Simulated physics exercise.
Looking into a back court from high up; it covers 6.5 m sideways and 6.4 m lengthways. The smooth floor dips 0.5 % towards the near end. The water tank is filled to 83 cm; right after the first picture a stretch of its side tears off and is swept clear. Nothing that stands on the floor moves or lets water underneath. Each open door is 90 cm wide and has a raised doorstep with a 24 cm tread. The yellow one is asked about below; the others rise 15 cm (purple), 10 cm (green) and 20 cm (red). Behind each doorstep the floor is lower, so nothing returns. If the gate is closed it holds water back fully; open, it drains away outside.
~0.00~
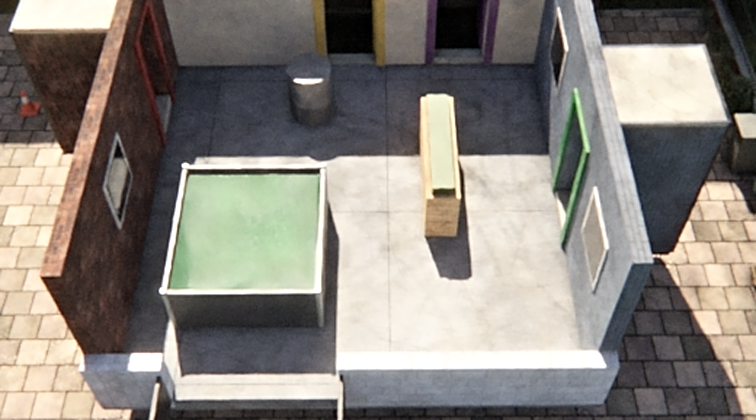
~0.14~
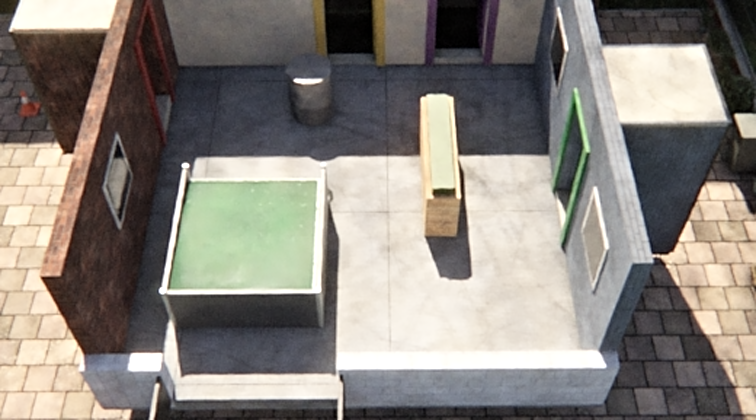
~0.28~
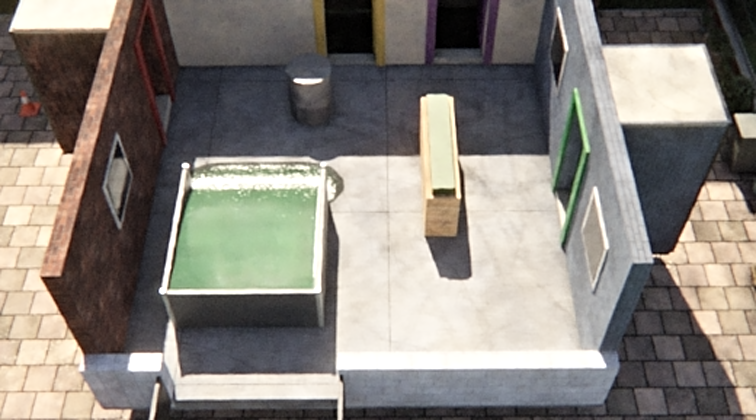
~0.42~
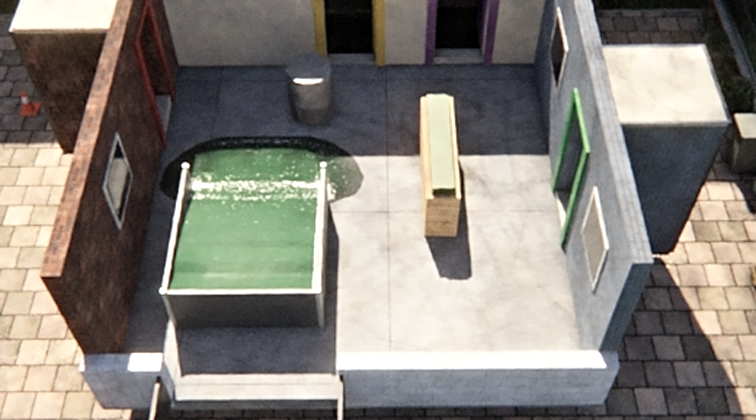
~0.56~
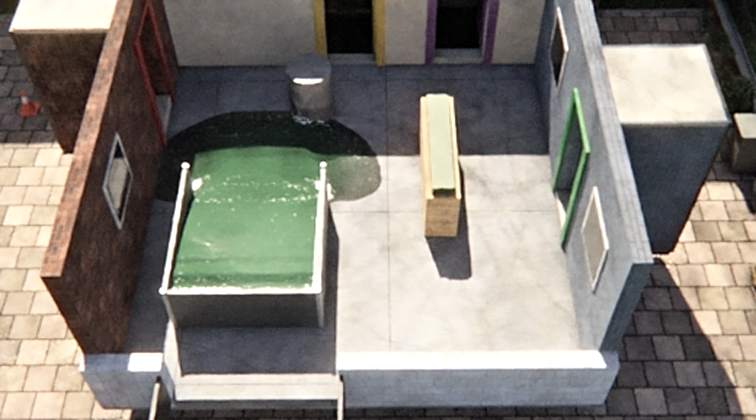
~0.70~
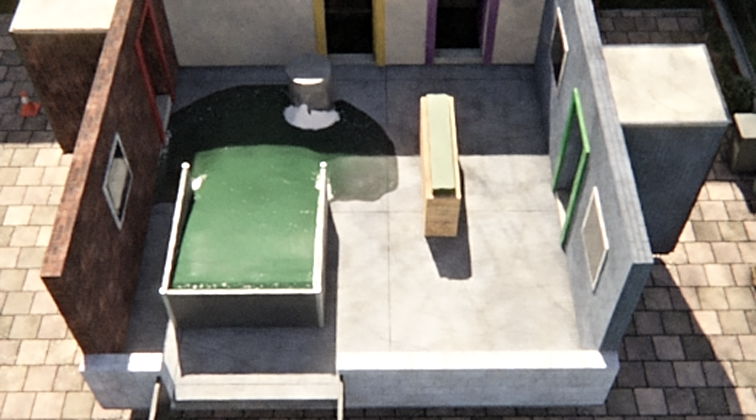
The clip opens on a high view of a walled court with a still, green-filled water tank, a barrel and a narrow wooden block. The tank's far side gives way, and water pours out toward the back, spreading in a widening dark pool across the floor and around the barrel's base.
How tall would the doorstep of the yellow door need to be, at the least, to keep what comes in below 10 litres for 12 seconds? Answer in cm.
Some 12 cm above the ground.
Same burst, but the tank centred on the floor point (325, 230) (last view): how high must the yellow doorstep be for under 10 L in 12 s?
About 39 cm.
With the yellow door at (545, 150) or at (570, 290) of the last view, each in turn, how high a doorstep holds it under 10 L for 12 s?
Roughly 18 and 11.0 cm.
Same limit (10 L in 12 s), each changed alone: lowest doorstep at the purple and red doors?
About 18 cm at purple and 35 cm at red.
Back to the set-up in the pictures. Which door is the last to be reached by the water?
The green one.
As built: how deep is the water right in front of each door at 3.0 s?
In cm: Purple 16, yellow 12, green 0, red 34.
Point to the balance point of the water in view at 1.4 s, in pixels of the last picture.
Near (260, 193).
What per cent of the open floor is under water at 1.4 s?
Some 35 per cent of it.
After 1.4 s water covers 35 % of the floor, deepest (52 cm) near (189, 69); 8 cm at the yellow door, 1 litre in over its 5 cm doorstep.
After 3.0 s water covers 50 % of the floor, deepest (40 cm) near (525, 73); 12 cm at the yellow door, 12 litres in over its 5 cm doorstep.
After 12.0 s water covers 100 % of the floor, deepest (15 cm) near (179, 69); 5 cm at the yellow door, 85 litres in over its 5 cm doorstep.
At the yellow door as built, the water arrived by 1.1 s and peaked near 15 cm at 3.4 s.
With a doorstep of 10 cm, 19 litres would have come in within the 12 s; with 14 cm, 5 litres. So under 10 litres takes about 12 cm.
